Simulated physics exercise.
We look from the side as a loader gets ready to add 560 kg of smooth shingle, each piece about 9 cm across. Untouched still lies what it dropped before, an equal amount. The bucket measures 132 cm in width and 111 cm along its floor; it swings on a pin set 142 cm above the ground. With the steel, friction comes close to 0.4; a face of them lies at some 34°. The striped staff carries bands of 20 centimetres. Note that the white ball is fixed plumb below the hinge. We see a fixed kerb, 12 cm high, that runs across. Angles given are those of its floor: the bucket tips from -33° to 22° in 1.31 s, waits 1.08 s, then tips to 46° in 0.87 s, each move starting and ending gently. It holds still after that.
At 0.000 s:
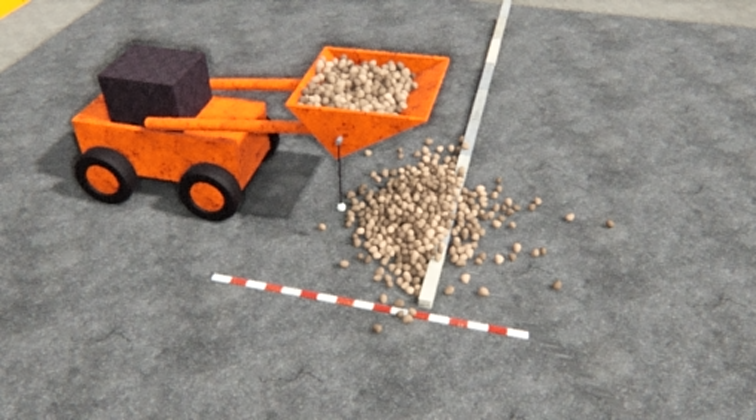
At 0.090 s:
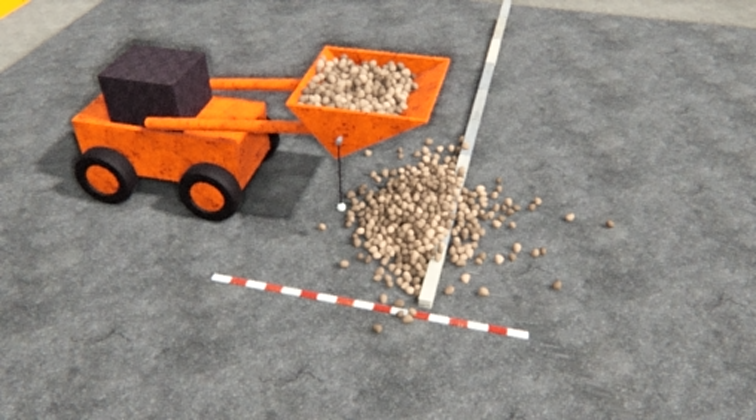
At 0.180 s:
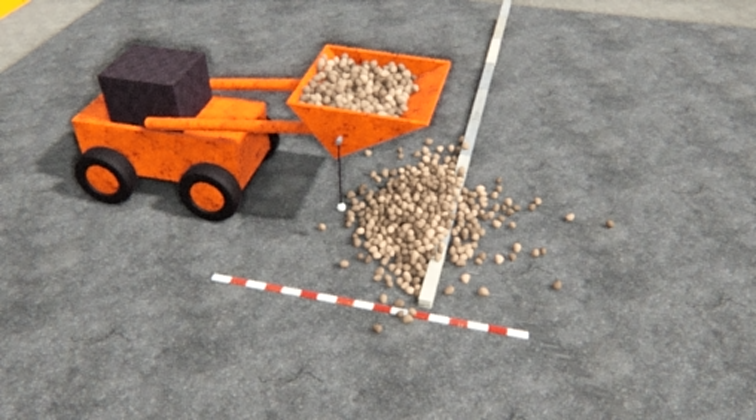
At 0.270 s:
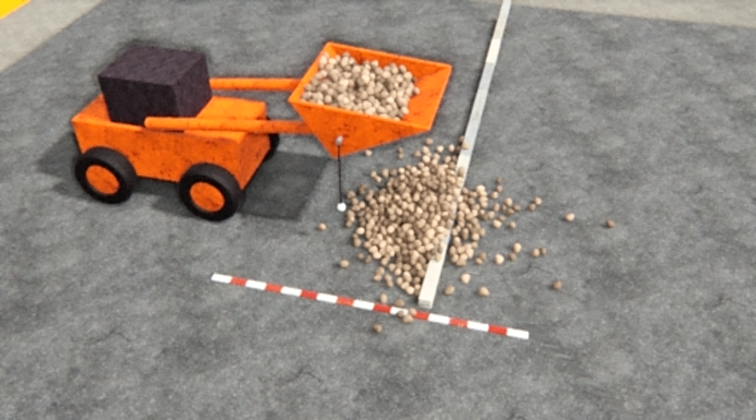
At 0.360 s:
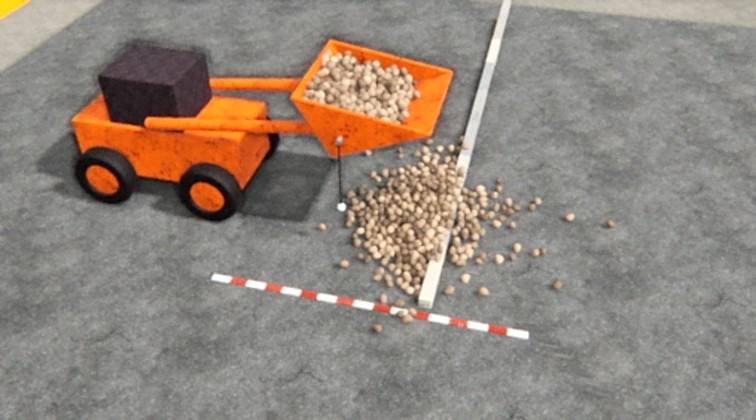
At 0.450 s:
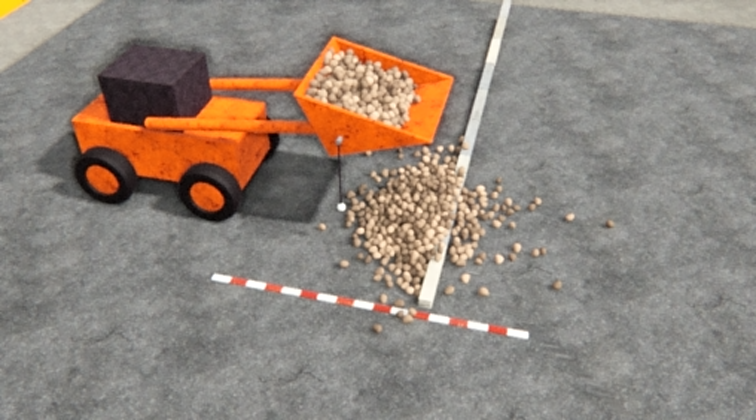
At first, an orange loader with a dark block on its back holds a raised bucket of brownish pebbles beside a loose pile lying against a pale kerb. The bucket then slowly tilts forward a little, its front edge dipping to the right, while the pebbles stay inside and the pile remains unchanged.
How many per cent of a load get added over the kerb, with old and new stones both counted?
90 %.
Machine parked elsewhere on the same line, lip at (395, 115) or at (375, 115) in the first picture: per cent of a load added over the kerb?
Close to 50 per cent, followed by close to 20 per cent.
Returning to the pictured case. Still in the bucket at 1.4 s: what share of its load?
About 90 percent is still in there.
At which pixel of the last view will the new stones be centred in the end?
(484, 218).
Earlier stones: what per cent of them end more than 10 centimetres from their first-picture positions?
The answer is about 10 per cent.
After 1.0 s the floor is at 13°; in per cent of one load, 100 in the bucket, 87 on this side of the kerb, 13 over the kerb; the foremost stones are at (550, 235).
After 1.4 s the floor is at 22°; in per cent of one load, 89 in the bucket, 97 on this side of the kerb, 13 over the kerb; the foremost stones are at (550, 235).
After 3.7 s the floor is at 46°; in per cent of one load, 0 in the bucket, 97 on this side of the kerb, 103 over the kerb; the foremost stones are at (604, 237).
After 6.5 s the floor is at 46°; in per cent of one load, 0 in the bucket, 97 on this side of the kerb, 103 over the kerb; the foremost stones are at (604, 237). Net gain over the kerb, 90.
